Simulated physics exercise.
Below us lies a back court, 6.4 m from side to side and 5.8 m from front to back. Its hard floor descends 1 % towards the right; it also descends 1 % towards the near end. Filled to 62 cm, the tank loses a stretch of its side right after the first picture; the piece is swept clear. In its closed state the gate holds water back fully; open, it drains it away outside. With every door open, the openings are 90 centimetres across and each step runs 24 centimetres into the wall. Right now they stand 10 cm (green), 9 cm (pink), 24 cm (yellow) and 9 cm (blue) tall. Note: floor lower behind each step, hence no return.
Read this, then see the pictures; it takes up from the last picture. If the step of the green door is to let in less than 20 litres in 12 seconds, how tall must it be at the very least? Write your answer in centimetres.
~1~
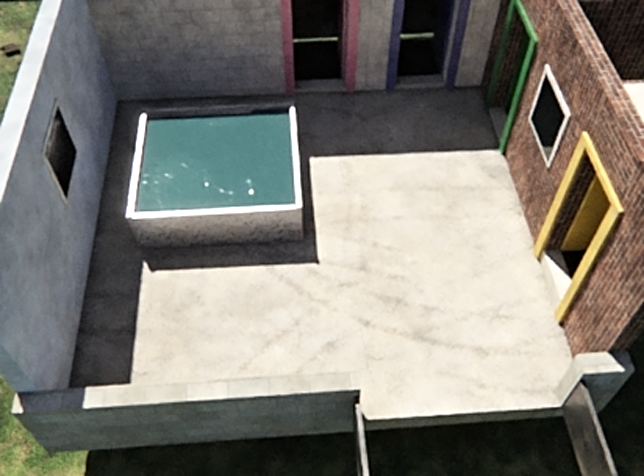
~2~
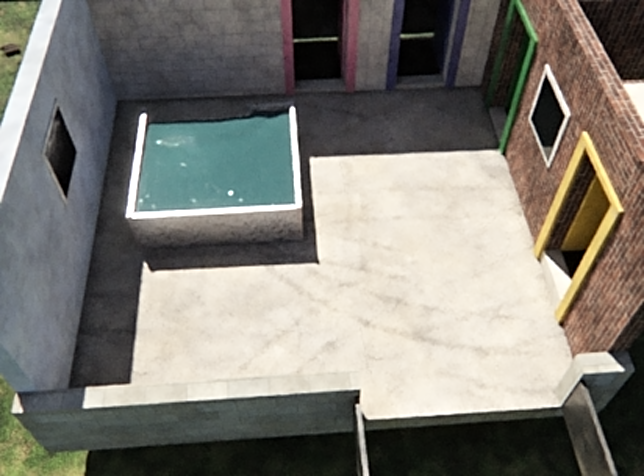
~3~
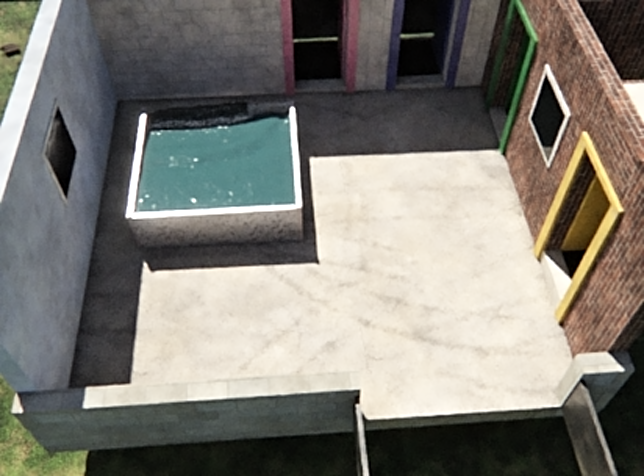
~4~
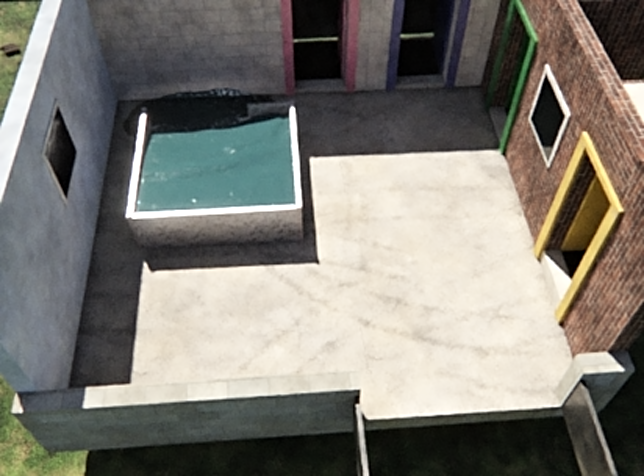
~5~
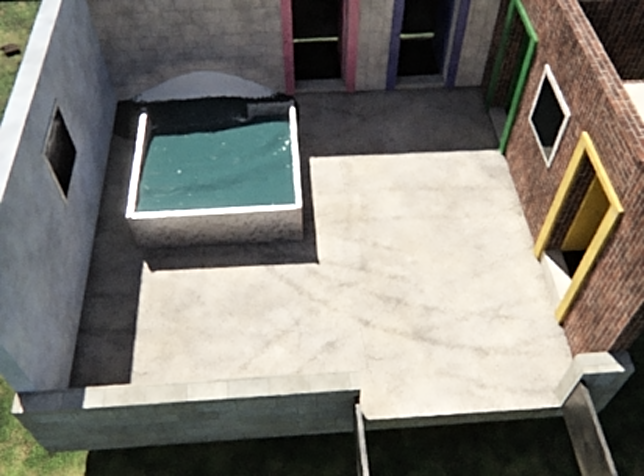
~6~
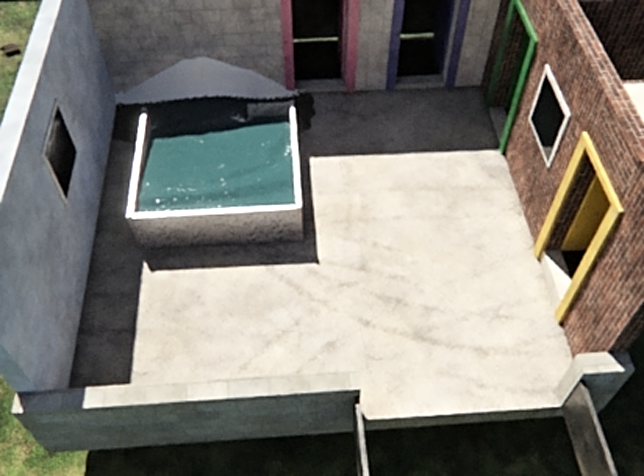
At the very least, close to 17 cm.
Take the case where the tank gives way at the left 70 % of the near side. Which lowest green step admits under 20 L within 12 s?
Roughly 7.0 cm.
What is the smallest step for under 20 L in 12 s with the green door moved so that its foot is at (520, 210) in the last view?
Something near 7.5 cm.
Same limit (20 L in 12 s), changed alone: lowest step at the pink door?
For pink: Close to 6.5 cm.
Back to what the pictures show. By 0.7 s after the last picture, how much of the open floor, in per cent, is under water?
About 15 per cent.
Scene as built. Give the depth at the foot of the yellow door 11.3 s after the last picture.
About 8.0 centimetres.
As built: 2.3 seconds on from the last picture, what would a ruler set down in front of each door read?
At the green door the depth is 20 cm, at pink 10 cm, at yellow 0 cm and at blue 4 cm.
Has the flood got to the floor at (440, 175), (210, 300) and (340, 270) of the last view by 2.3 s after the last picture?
1: Awash; 2: Unwetted; 3: Unwetted.
Then, 0.7 s after the last picture water covers 15 % of the floor, deepest (60 cm) near (129, 101); it has not reached the green door.
Then, 2.3 s after the last picture water covers 50 % of the floor, deepest (38 cm) near (64, 420); 20 cm at the green door, 17 litres in over its 10 cm step.
Then, 11.3 s after the last picture water covers 95 % of the floor, deepest (12 cm) near (575, 386); 9 cm at the green door, 132 litres in over its 10 cm step.
At the green door as built, the water peaked near 21 cm, 3.3 s after the last picture.
Run again over the same 12 s with other heights there, 36 litres in over 15 cm, 1 litre over 20.5 cm. The limit of 20 litres is kept from about 17 cm up.
